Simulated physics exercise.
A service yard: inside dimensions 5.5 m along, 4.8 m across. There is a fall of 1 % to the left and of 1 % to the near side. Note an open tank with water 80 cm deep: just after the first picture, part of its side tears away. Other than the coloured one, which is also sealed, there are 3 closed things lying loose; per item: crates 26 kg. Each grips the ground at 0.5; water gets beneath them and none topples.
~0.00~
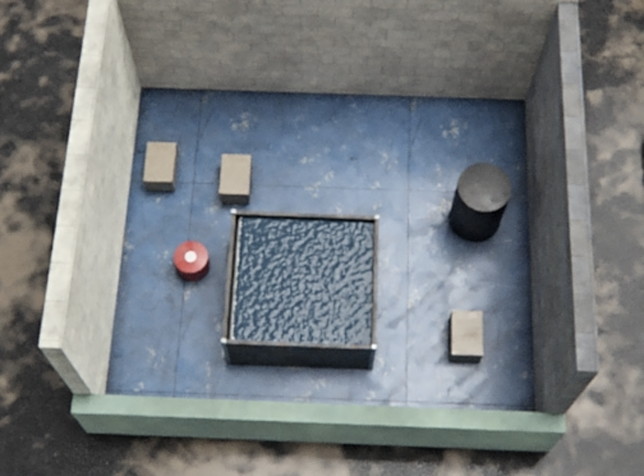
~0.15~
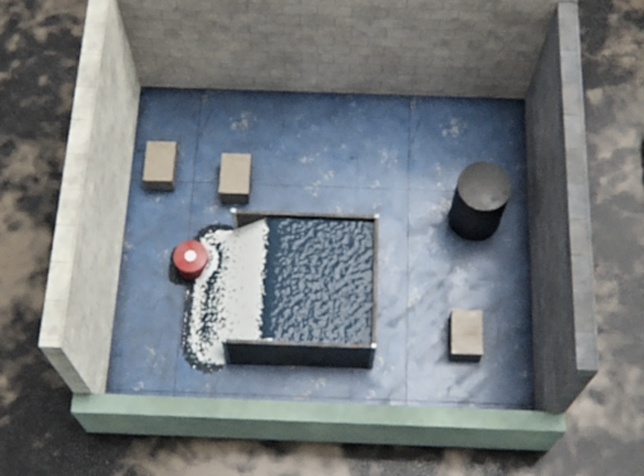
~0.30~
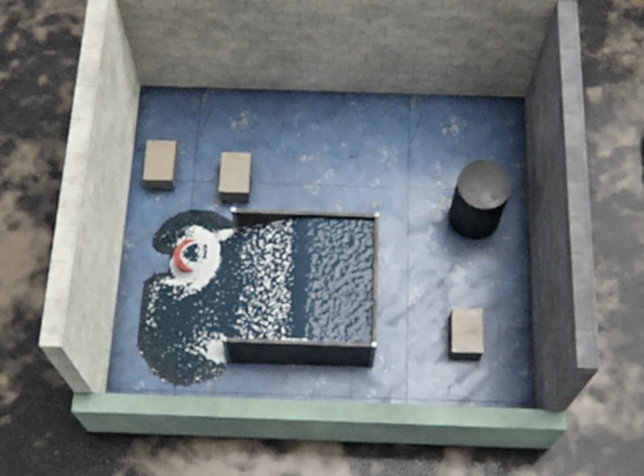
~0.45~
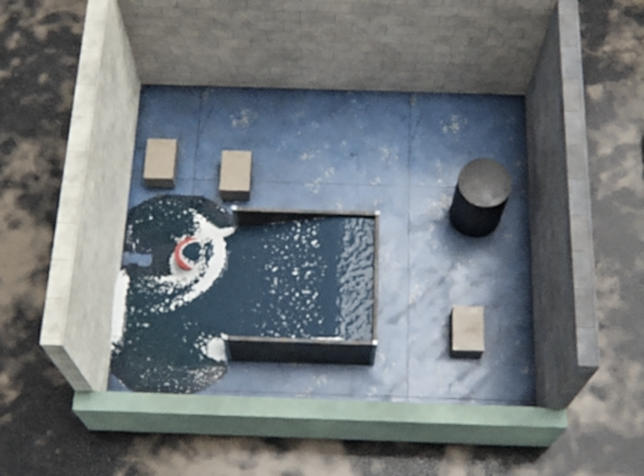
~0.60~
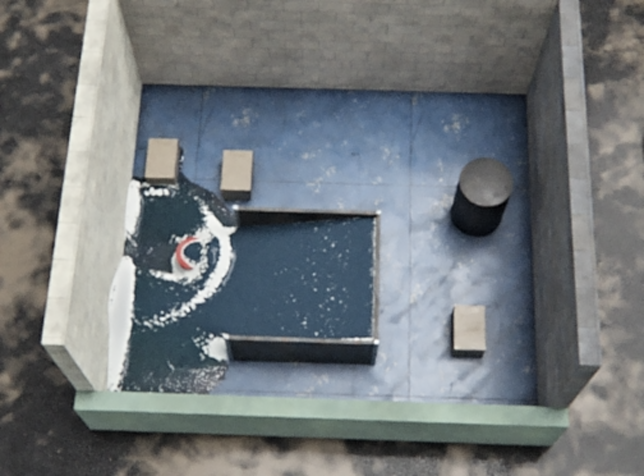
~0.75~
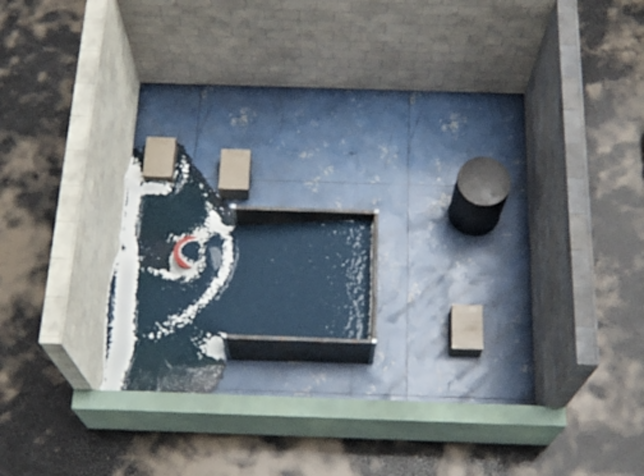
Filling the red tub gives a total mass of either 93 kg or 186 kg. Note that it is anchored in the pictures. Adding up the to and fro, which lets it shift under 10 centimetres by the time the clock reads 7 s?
Only the larger mass is sufficient.
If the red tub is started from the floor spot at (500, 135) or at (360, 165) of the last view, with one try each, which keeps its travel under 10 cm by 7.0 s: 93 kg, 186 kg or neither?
Order kept: Light pick works, light pick works.
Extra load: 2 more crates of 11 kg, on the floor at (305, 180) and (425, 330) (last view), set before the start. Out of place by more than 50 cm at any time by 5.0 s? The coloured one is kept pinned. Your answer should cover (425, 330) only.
Answer: Less.
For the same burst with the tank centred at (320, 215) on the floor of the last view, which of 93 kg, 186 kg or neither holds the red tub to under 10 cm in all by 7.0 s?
Then, put simply, the heavier one is needed.
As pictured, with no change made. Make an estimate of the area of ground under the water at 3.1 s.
Somewhere about 19 m2, give or take.
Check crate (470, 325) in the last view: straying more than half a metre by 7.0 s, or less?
Here the answer is not beyond.
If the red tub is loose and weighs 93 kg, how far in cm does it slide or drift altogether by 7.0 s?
50 cm, roughly.
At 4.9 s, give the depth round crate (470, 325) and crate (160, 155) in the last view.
Around 6 cm and 12 cm.
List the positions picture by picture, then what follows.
In the first picture, the red tub at (191, 257) rests on the ground; water covers 3.1 m2; 0 of 4 have shifted.
In the second picture, the red tub at (191, 256), on the bottom; water covers 4.1 m2; 0 of 4 have shifted.
In the third picture, the red tub at (191, 255) rests on the ground; water covers 5.5 m2; 0 of 4 have shifted.
In the fourth picture, the red tub at (192, 253) rests on the ground; 6.9 m2 under water; 0 of 4 have shifted.
In the fifth picture, the red tub at (193, 253) rests on the ground; water covers 7.6 m2; 0 of 4 have shifted.
In the sixth picture, the red tub at (191, 252), on the bottom; water covers 7.8 m2; 0 of 4 have shifted.
After 1.4 s the red tub would be 51 cm from its start with 93 kg and 0 cm from its start with 186 kg; 20 cm of water round it then.
After 3.1 s the red tub would be 53 cm from its start with 93 kg and 0 cm from its start with 186 kg; 18 cm of water round it then.
After 4.9 s the red tub would be 53 cm from its start with 93 kg and 0 cm from its start with 186 kg; 12 cm of water round it then.
After 7.0 s the red tub would be 53 cm from its start with 93 kg and 0 cm from its start with 186 kg; 11 cm of water round it then.
